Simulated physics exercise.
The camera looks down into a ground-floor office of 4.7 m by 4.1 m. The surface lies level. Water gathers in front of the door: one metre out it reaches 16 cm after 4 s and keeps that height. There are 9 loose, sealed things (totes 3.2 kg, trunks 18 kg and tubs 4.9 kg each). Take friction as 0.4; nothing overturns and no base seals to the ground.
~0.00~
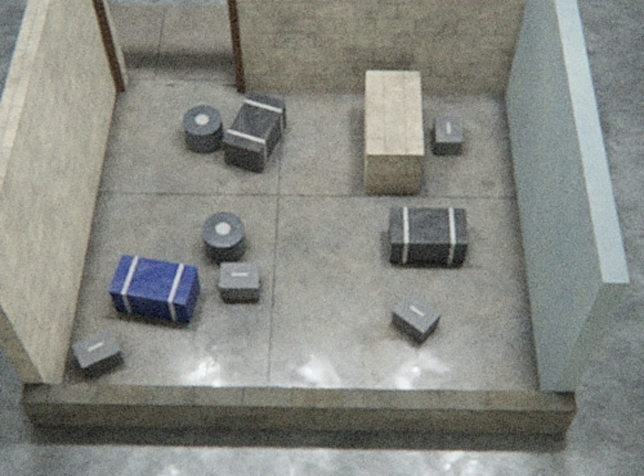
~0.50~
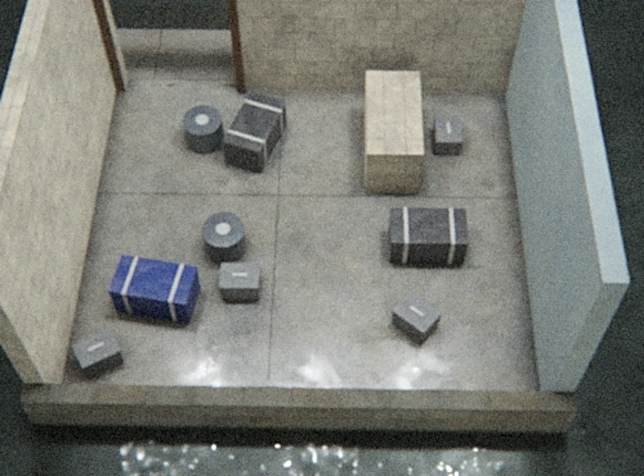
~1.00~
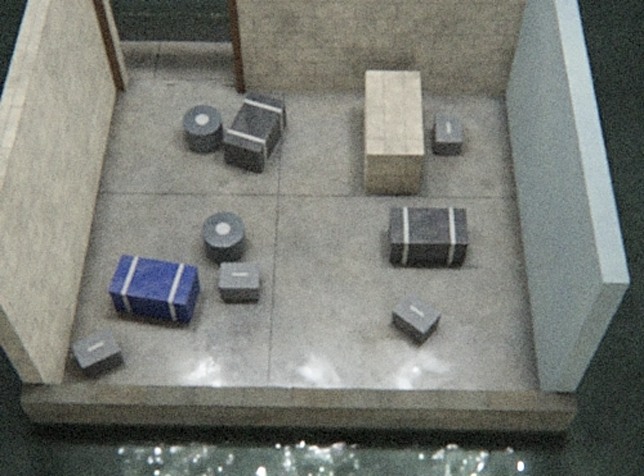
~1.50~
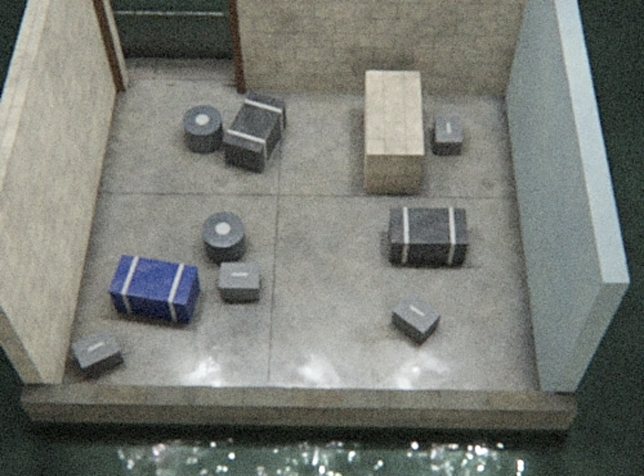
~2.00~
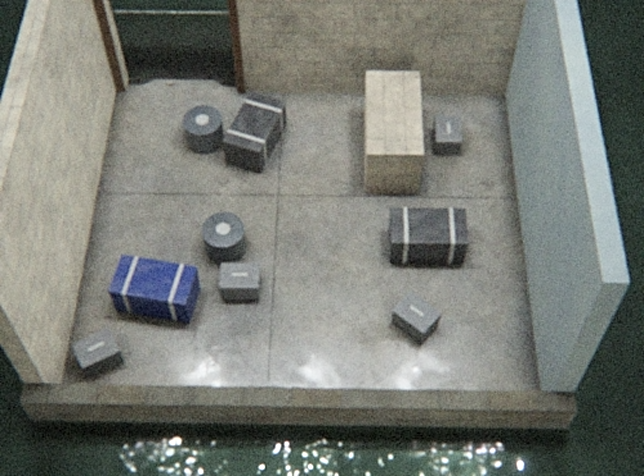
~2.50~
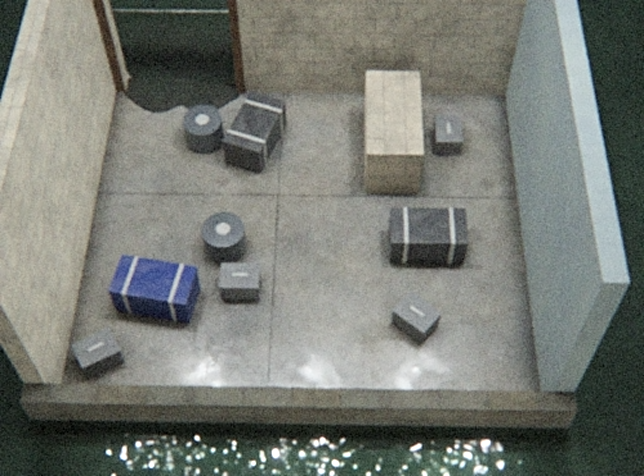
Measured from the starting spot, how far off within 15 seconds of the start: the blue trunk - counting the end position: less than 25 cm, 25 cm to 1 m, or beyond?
The blue trunk ends far away.
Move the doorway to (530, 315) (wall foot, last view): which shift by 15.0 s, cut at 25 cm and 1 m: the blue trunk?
Then the blue trunk travels far.
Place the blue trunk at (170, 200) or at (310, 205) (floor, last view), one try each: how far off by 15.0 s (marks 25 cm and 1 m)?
In that order: It ends far away; it barely shifts.
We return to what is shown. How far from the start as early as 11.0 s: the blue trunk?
Roughly 250 cm by then.
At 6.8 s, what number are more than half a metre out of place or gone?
I count 5.
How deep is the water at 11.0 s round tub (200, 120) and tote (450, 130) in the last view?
Roughly 8 and 0 cm.
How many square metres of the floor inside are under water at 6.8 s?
About 10.0 m2.
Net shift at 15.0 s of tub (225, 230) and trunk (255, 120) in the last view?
In that order: 200 cm, 30 cm.
After 3.5 s the blue trunk is near (153, 279), 0.0 m from its start, aground; 0 afloat.
After 6.8 s the blue trunk is near (163, 339), 0.7 m from its start, aground; 3 afloat.
After 11.0 s the blue trunk is near (423, 296), 2.7 m from its start, afloat; 5 afloat.
After 15.0 s the blue trunk is near (453, 240), 3.1 m from its start, afloat; 9 afloat.
